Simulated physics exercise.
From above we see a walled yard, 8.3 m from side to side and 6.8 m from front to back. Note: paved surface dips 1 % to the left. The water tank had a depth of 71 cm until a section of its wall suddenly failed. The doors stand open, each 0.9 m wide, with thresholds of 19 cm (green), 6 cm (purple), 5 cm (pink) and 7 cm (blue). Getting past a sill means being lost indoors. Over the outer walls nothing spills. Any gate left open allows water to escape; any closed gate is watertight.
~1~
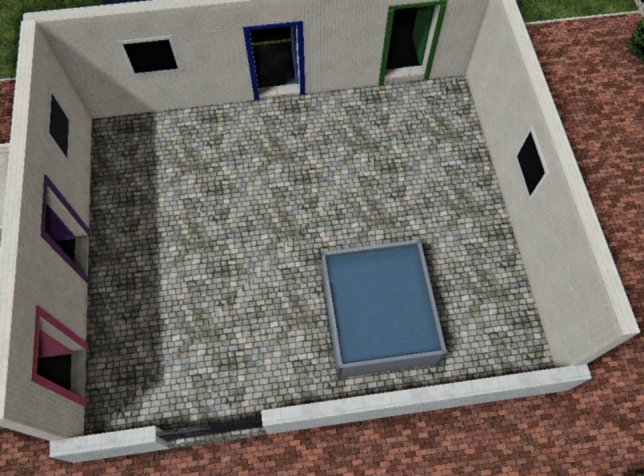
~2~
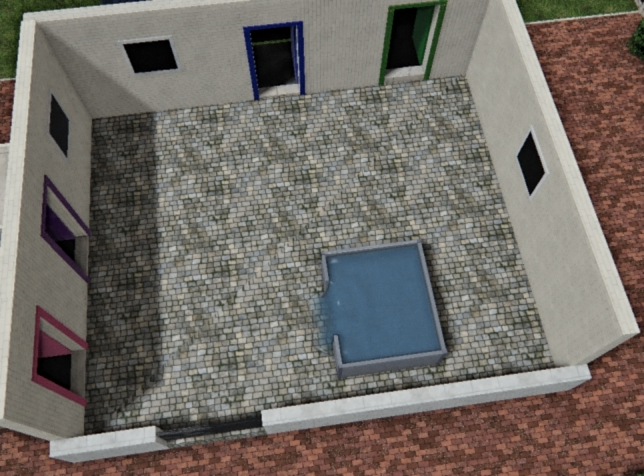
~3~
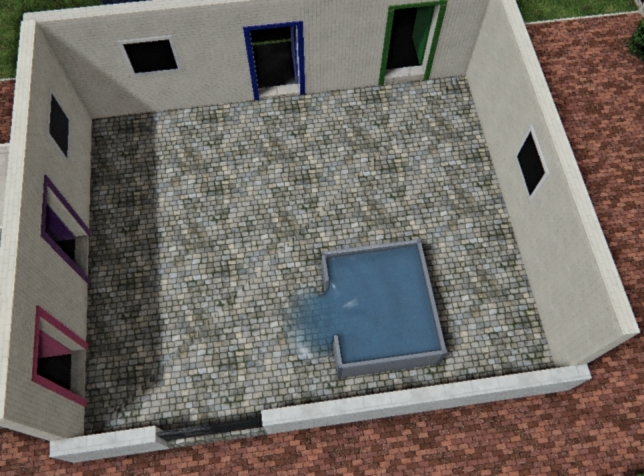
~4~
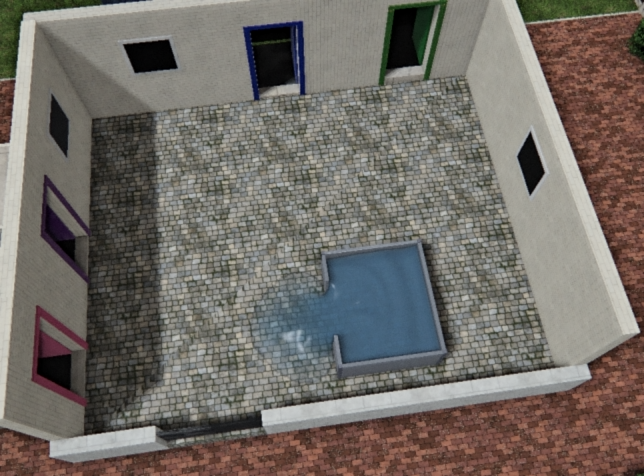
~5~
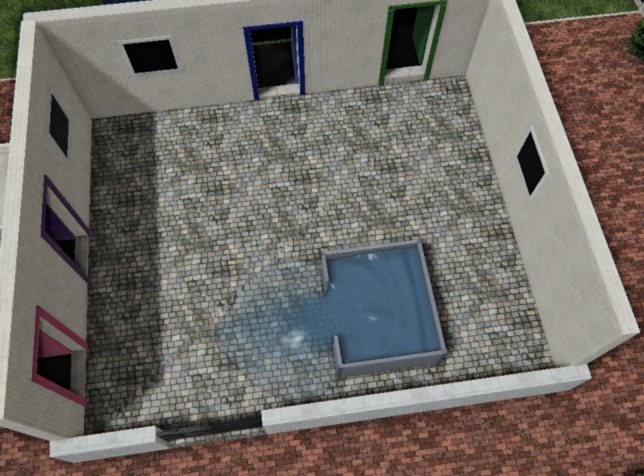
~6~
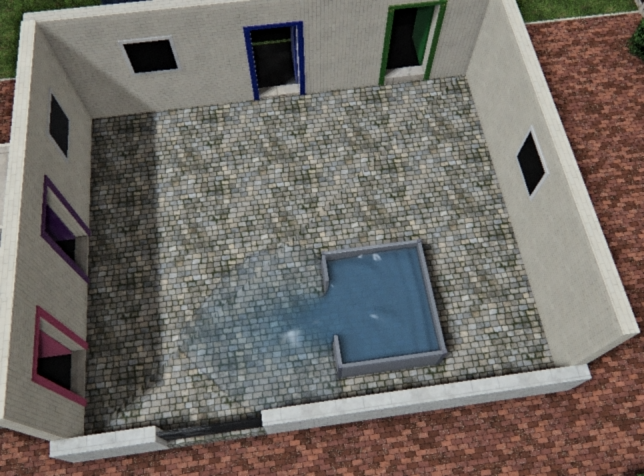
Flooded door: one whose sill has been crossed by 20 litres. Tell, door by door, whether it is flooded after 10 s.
One by one: The green door will most likely respect the limit; the purple door will most likely bust the limit; the pink door will most likely bust the limit; the blue door will most likely respect the limit.
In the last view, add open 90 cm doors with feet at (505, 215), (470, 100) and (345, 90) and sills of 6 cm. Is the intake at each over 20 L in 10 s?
Well, the first is on the low side, the second is on the low side, and the third is on the low side.
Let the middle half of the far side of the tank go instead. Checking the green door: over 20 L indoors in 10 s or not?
Against that limit: Green not over.
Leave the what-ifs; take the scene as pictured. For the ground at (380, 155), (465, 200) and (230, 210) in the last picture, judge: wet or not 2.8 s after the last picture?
Untouched, untouched, submerged.
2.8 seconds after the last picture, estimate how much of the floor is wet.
40 %.
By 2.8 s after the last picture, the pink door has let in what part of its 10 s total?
By that time, around 40 per cent.
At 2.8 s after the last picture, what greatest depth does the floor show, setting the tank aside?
Depth: Approx. 24 cm.
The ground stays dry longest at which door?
Answer: The green door.
Then, 0.7 s after the last picture water covers 25 % of the floor and is deepest (38 cm) near (324, 327); green door not reached, purple door not reached, pink door 8 cm at the sill, 2 L in, blue door not reached.
Then, 1.5 s after the last picture water covers 35 % of the floor and is deepest (38 cm) near (85, 432); green door not reached, purple door 16 cm at the sill, 10 L in, pink door 17 cm at the sill, 59 L in, blue door not reached.
Then, 2.8 s after the last picture water covers 40 % of the floor and is deepest (24 cm) near (127, 405); green door not reached, purple door 13 cm at the sill, 56 L in, pink door 19 cm at the sill, 179 L in, blue door not reached.
Then, 5.3 s after the last picture water covers 45 % of the floor and is deepest (18 cm) near (92, 123); green door not reached, purple door 9 cm at the sill, 91 L in, pink door 14 cm at the sill, 337 L in, blue door 1 cm at the sill, 0 L in.
Then, 9.3 s after the last picture water covers 65 % of the floor and is deepest (12 cm) near (92, 130); green door 2 cm at the sill, 0 L in, purple door 7 cm at the sill, 103 L in, pink door 9 cm at the sill, 438 L in, blue door 4 cm at the sill, 0 L in.
